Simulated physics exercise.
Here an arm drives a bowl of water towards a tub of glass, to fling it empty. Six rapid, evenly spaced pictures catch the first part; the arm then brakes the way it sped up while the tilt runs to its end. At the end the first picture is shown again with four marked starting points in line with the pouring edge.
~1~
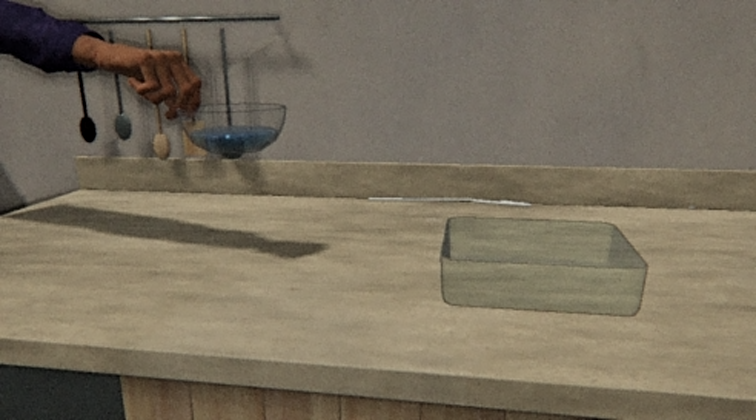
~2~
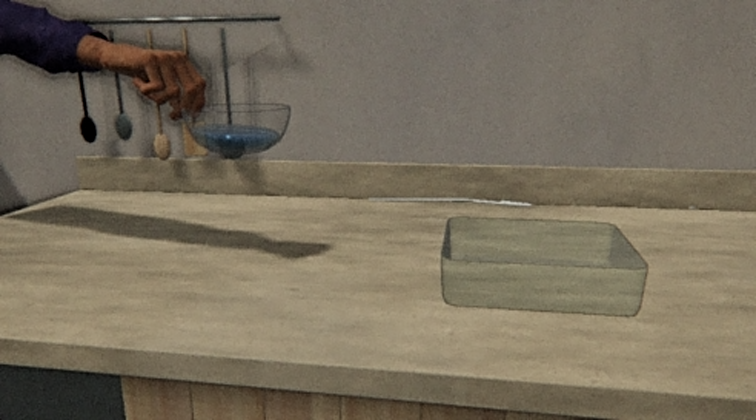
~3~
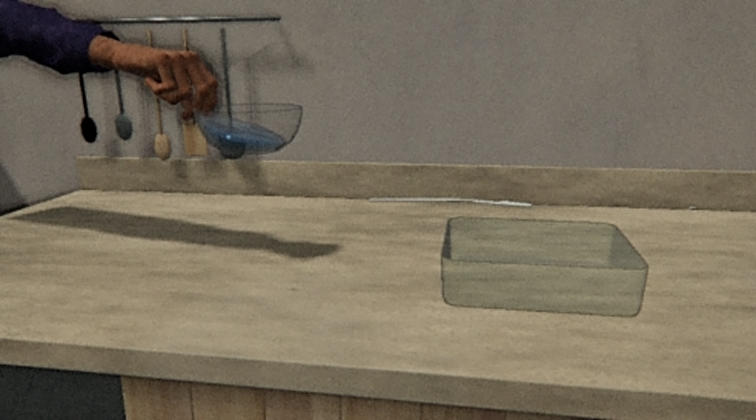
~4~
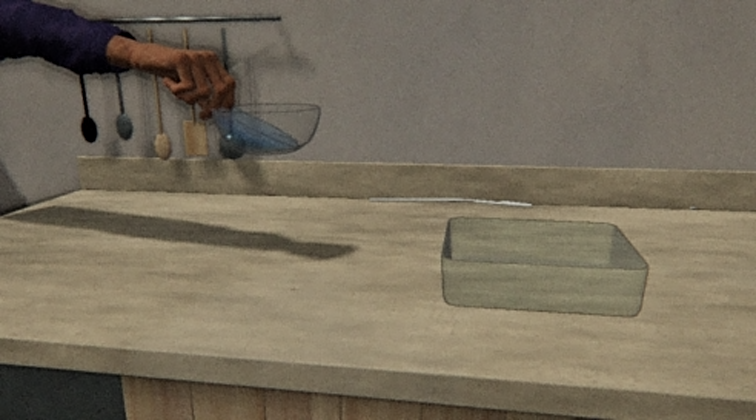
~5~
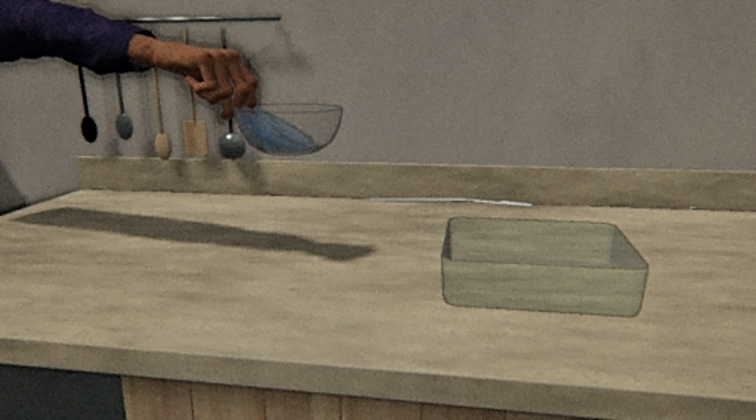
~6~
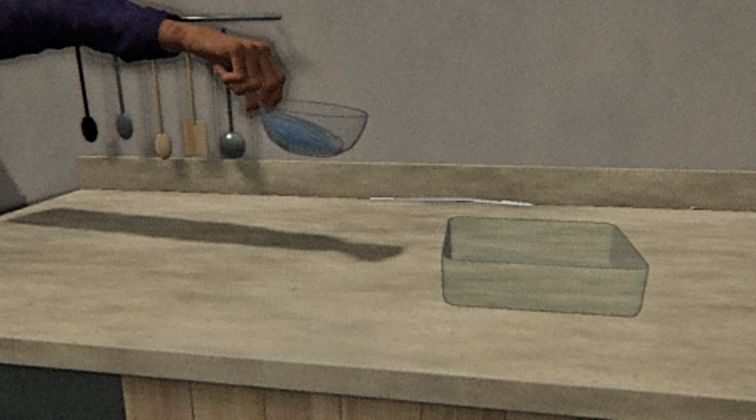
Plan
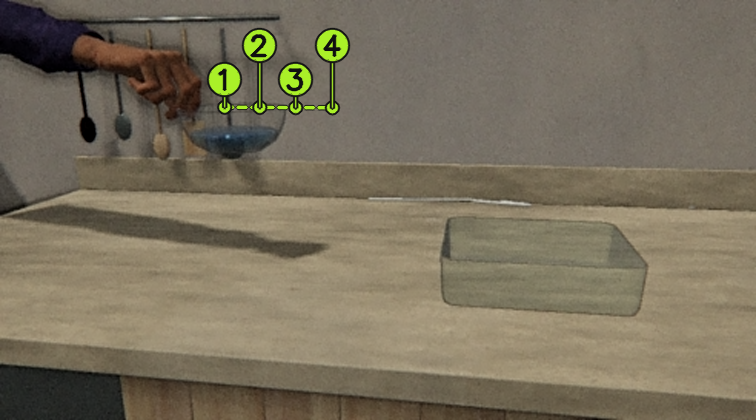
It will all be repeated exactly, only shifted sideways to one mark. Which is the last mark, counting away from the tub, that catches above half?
It is 2.
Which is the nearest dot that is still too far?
That is dot 1.
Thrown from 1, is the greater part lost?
Yes.
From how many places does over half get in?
Three.
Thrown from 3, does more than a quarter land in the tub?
Yes.
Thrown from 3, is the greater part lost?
No, not at all.
In lime, 1 at (224, 107); 2 at (259, 107); 3 at (295, 107); 4 at (332, 107).
With 1, about 33 % lands in the tub, 59 % falls short and 8 % goes beside or beyond.
With 2, about 63 % lands in the tub, 26 % falls short and 12 % goes beside or beyond.
With 3, about 78 % lands in the tub, 10 % falls short and 12 % goes beside or beyond.
With 4, about 83 % lands in the tub, 6 % falls short and 11 % goes beside or beyond.
